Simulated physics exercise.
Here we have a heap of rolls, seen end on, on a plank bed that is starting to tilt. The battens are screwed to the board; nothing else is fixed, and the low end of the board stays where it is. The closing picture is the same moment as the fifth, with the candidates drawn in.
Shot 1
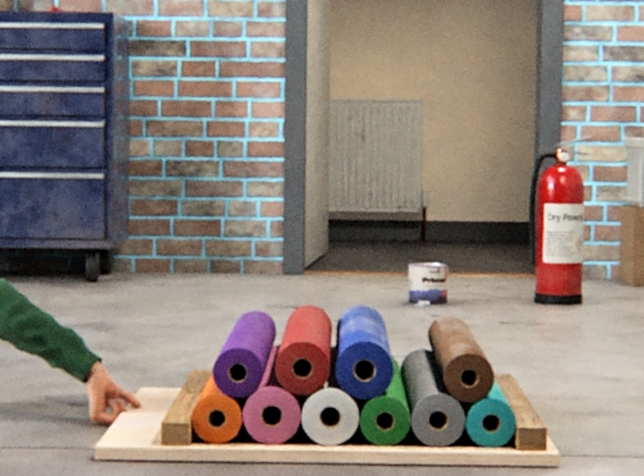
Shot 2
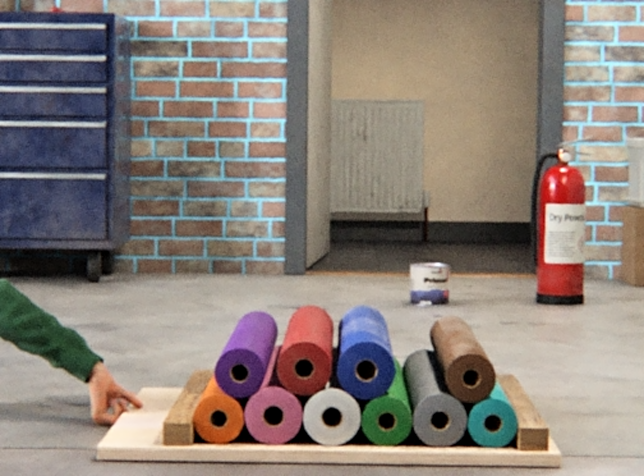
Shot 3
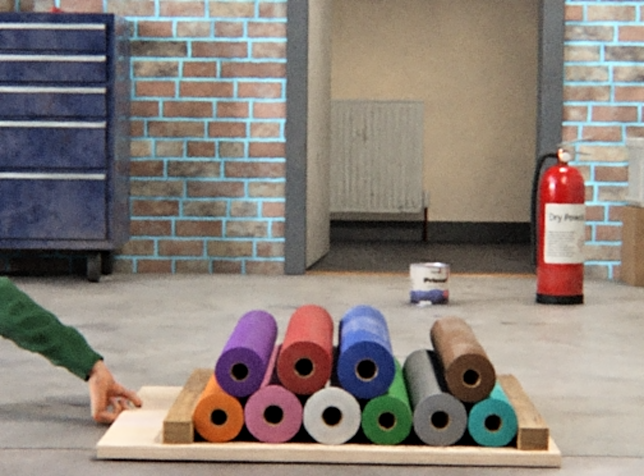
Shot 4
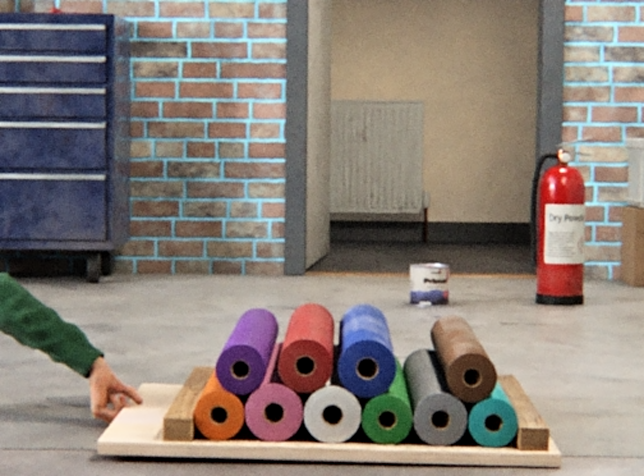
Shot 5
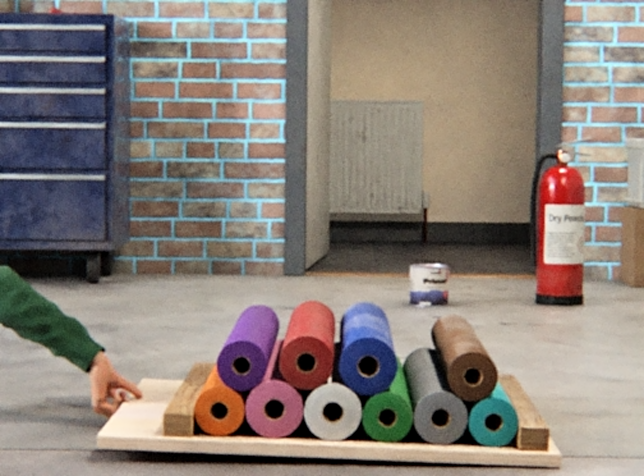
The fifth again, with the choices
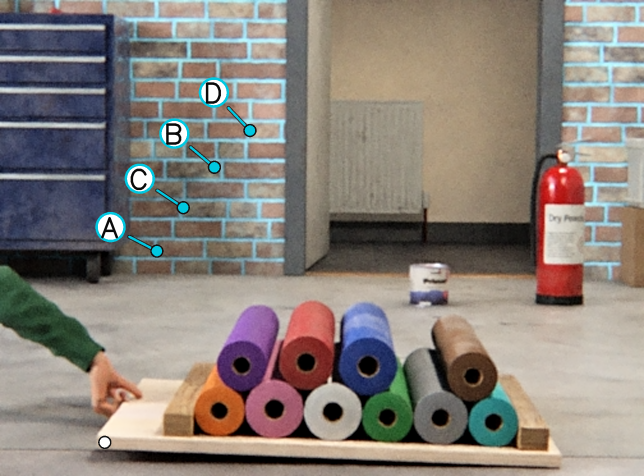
In a brick-walled workshop, a green-sleeved hand slightly lifting the left end of a board stacked with colourful rolls between battens.
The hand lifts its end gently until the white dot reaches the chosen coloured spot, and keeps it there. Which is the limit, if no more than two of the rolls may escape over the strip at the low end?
The last mark within the limit is A.
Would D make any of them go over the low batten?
Yes, at D.
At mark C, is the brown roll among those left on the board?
No, with C.
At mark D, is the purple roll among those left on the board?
No.
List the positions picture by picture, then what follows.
Orange roll (217, 419); pink roll (272, 416); white roll (330, 417), in the first frame.
White roll (332, 417); green roll (387, 421), in the second frame.
Board (331, 412); orange roll (219, 418); pink roll (274, 415); red roll (304, 367), in the third frame.
Board (331, 411); orange roll (219, 415); pink roll (274, 413), in the fourth frame.
Board (331, 408); orange roll (219, 411); pink roll (275, 409), in the fifth frame.
On the marked copy, A at (157, 251); B at (215, 167); C at (183, 208); D at (250, 131); the white dot at (105, 442).
Following A. Soon after the start, board at 16°.
Later, board at 27°.
In the end, board at 27°, two over the low batten (brown, blue).
As for the rest, B four over the low batten (purple, brown, red, blue); C three over the low batten (brown, red, blue); D four over the low batten (purple, brown, red, blue).
